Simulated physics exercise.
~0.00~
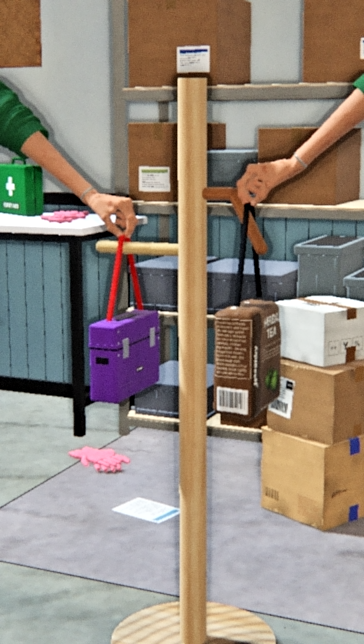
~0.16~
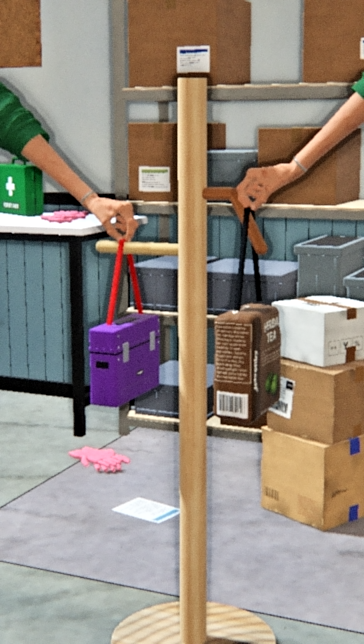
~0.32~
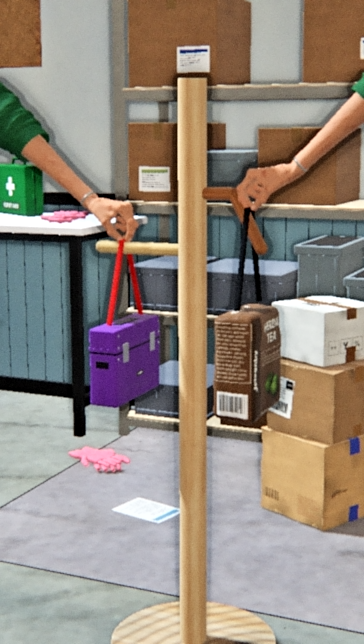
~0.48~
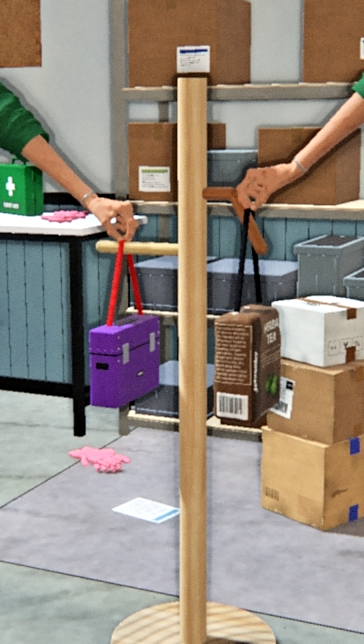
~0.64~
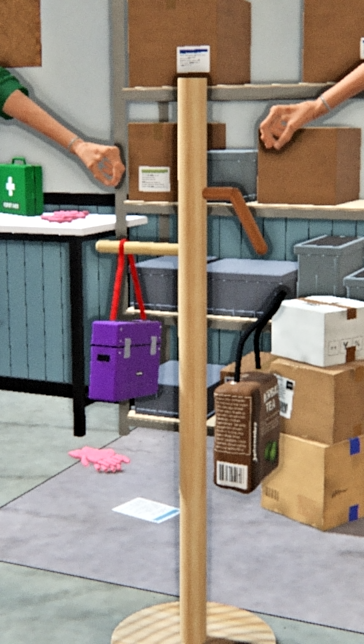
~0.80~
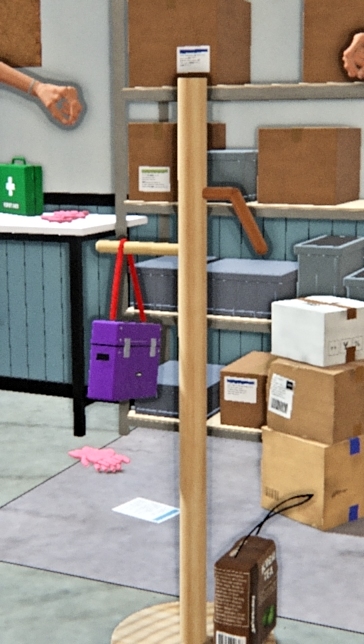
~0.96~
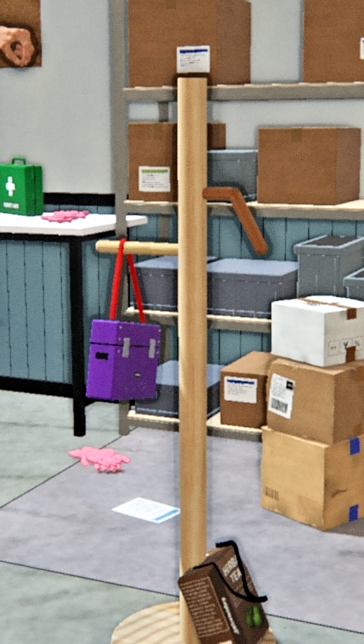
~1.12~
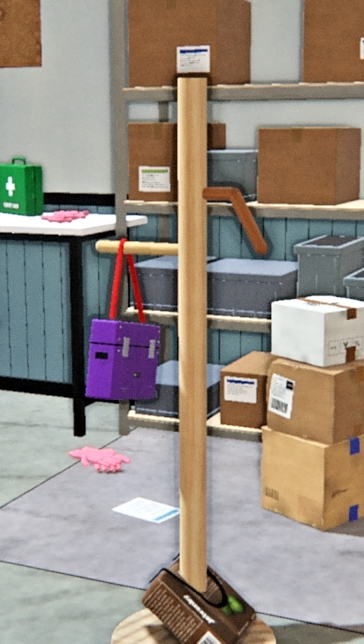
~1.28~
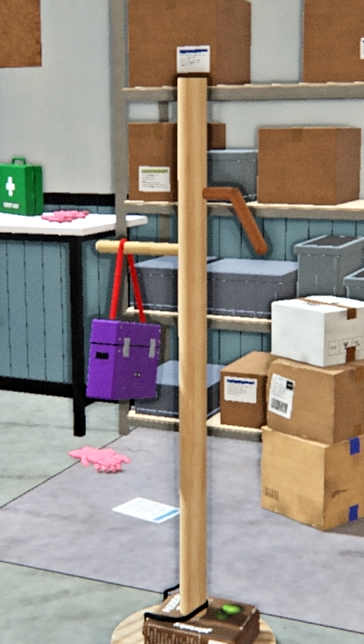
A brown sack with a black loop and a purple case with a red strap are held by two hands at a wooden post, seen from a still, front-on view in a storeroom with shelves, boxes and a green first-aid case. The purple case is at the straight left peg, the sack at the downward-sloping right one. The hands let go and draw away. The case stays hanging, but the sack slips off its peg and drops to the post's round base. It tips leftward and ends lying on its side.
